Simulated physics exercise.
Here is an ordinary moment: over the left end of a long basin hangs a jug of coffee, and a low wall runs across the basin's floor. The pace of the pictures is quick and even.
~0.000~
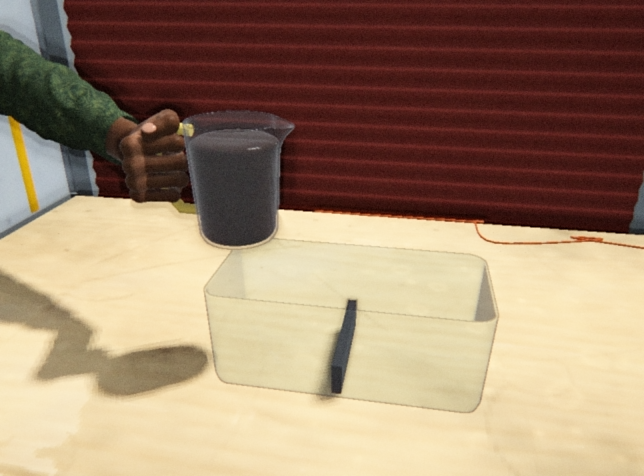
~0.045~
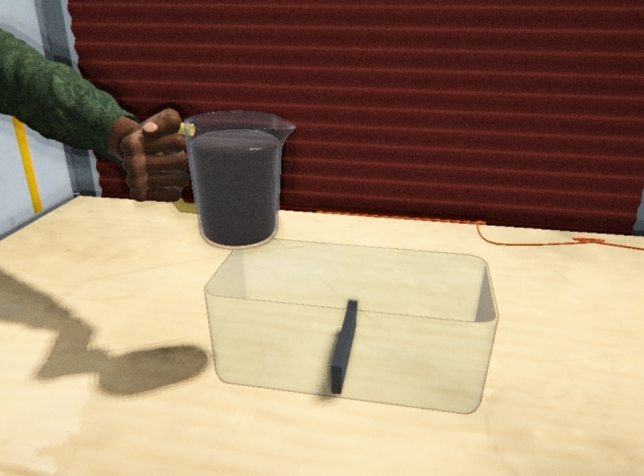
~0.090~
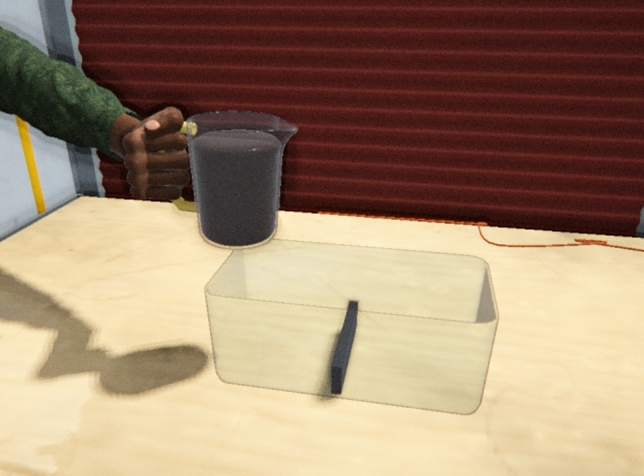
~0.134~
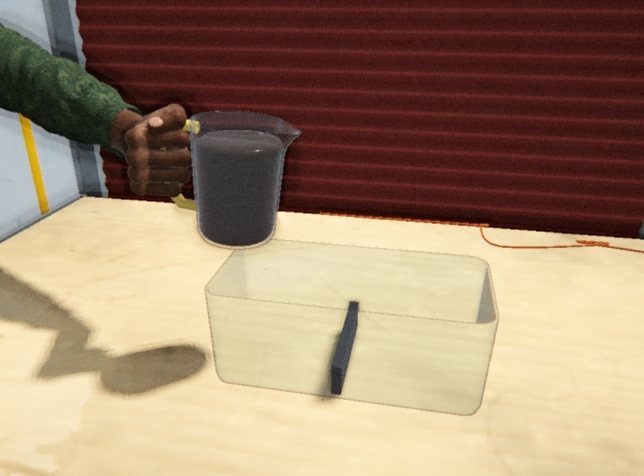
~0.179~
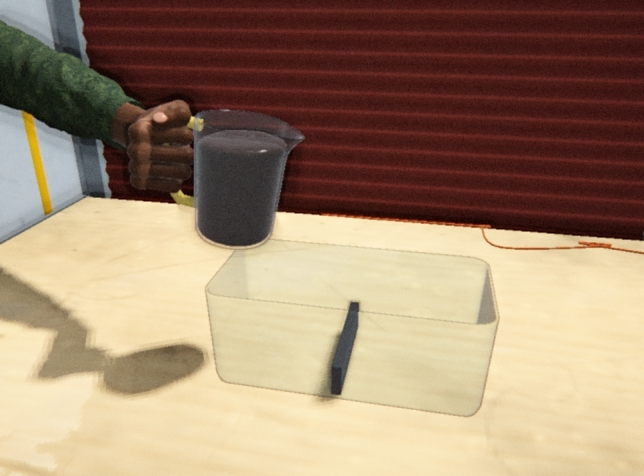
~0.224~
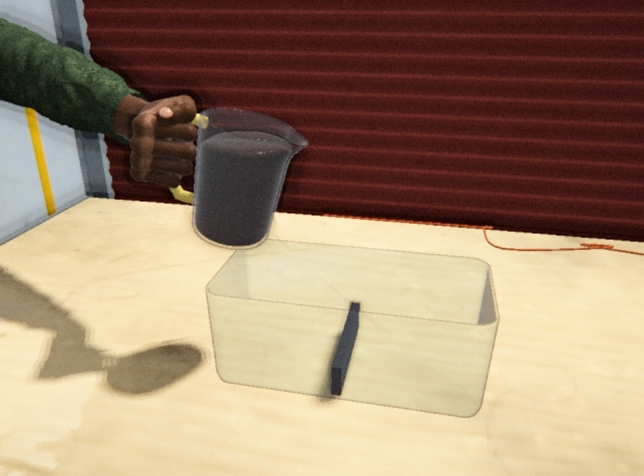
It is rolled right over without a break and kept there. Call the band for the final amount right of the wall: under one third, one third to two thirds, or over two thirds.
Band: One third to two thirds.
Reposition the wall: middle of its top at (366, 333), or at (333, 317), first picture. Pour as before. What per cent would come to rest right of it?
You'd get roughly 20 per cent the first time and roughly 65 per cent the second.
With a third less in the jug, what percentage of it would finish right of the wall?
Near 30 %.
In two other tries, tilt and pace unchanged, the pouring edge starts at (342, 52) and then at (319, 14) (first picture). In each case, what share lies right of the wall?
Near 90 per cent for the first start, near 90 per cent for the second.
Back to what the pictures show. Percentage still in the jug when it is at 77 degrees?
Looks like roughly 75 percent is still held.
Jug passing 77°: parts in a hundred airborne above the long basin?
Near 15 in a hundred.
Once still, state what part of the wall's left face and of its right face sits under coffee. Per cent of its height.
The left reaches some 40 %, the right about 40 %.
A moment on, the jug is tipped on its side and 76 per cent is still to pour, 0 is left of the wall and 8 right of it.
Next, the jug is tipped right over and 16 per cent is still to pour, 28 is left of the wall and 47 right of it.
Then the jug is tipped right over and 0 per cent is still to pour, 47 is left of the wall and 52 right of it.
Later the jug is tipped right over and 0 per cent is still to pour, 47 is left of the wall and 52 right of it.
At rest 47 per cent lies left of the wall, 52 right of it and 1 outside.
